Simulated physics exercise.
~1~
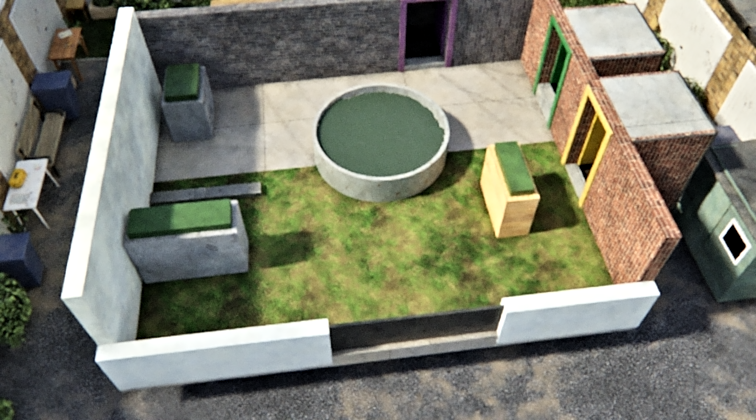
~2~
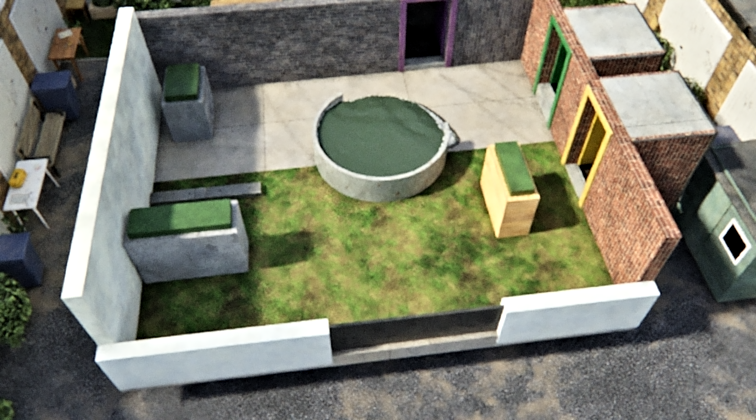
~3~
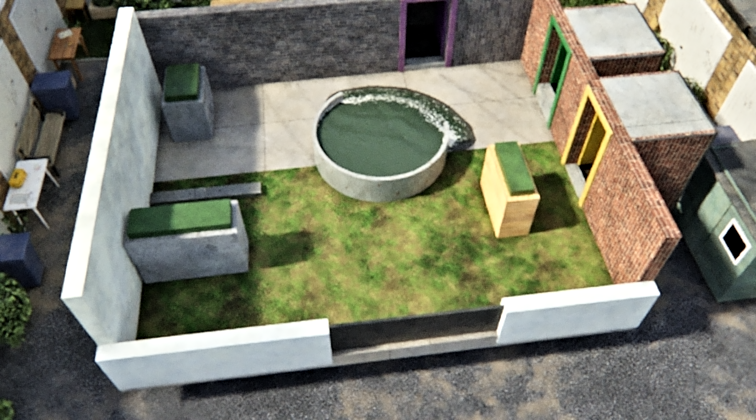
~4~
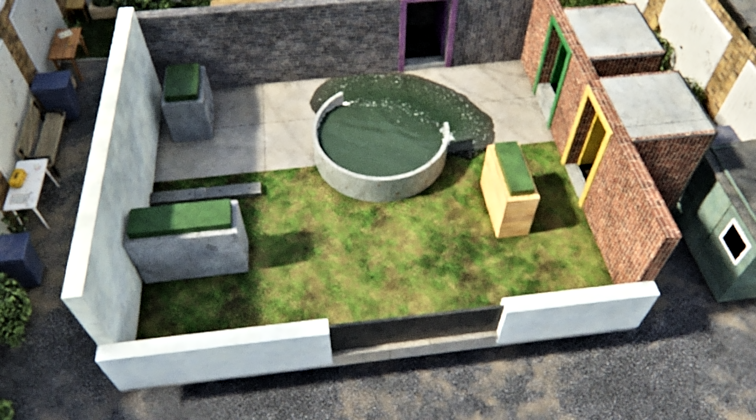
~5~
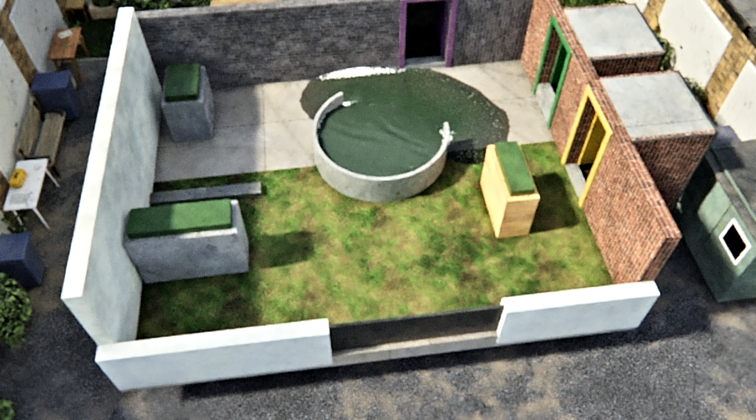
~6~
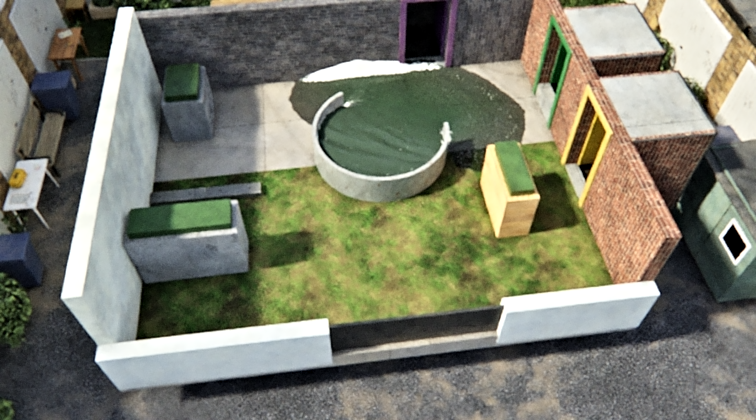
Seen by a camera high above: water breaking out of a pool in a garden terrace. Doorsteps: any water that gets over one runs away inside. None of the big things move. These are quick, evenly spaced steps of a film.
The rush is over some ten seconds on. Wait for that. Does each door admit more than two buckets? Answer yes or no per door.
Answers: The purple door: Yes; the yellow door: Yes; the green door: No.
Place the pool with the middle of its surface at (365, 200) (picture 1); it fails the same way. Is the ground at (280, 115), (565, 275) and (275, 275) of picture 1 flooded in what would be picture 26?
So, in the order given, I'd say soaked through, unaffected, unaffected.
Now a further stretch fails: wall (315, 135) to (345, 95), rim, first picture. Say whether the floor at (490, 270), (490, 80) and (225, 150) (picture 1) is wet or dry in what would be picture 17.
First kept bare, second kept bare, third soaked through.
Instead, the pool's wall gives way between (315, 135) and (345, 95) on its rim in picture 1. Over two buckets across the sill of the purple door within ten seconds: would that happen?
Door purple: It stays beneath the limit.
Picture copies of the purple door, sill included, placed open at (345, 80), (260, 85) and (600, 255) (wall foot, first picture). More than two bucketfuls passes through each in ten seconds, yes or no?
Going door by door: The first runs past the limit, the second remains below the limit, the third remains below the limit.
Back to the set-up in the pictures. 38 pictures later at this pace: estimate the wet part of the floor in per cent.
Roughly 65 per cent.
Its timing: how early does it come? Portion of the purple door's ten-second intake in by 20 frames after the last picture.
Share at that point: Roughly 95 %.
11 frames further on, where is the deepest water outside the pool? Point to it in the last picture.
Point to roughly (516, 61).
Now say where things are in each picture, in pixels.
Still water in the round tank at (381, 131), in the first frame.
Water pours out on the round tank's far side and has run to (455, 142), in the second frame.
Water pours out on the round tank's far side and has run to (470, 141), in the third frame.
The front is at (489, 141), out from the gap on the round tank's far side, in the fourth frame.
The front is at a hidden place, out from the gap on the round tank's far side, in the fifth frame.
Water pours out on the round tank's far side and has run to (298, 81), in the sixth frame.
A moment on, water covers 25 % of the floor; the purple door under two buckets in, the yellow door not reached, the green door wet at the sill, nothing in.
Next, water covers 30 % of the floor; the purple door over two buckets in, the yellow door not reached, the green door wet at the sill, nothing in.
Then, water covers 45 % of the floor; the purple door far over two buckets in, the yellow door wet at the sill, nothing in, the green door wet at the sill, nothing in.
Later, water covers 65 % of the floor; the purple door far over two buckets in, the yellow door over two buckets in, the green door wet at the sill, nothing in.
In the end, water covers 85 % of the floor; the purple door far over two buckets in, the yellow door over two buckets in, the green door wet at the sill, nothing in.
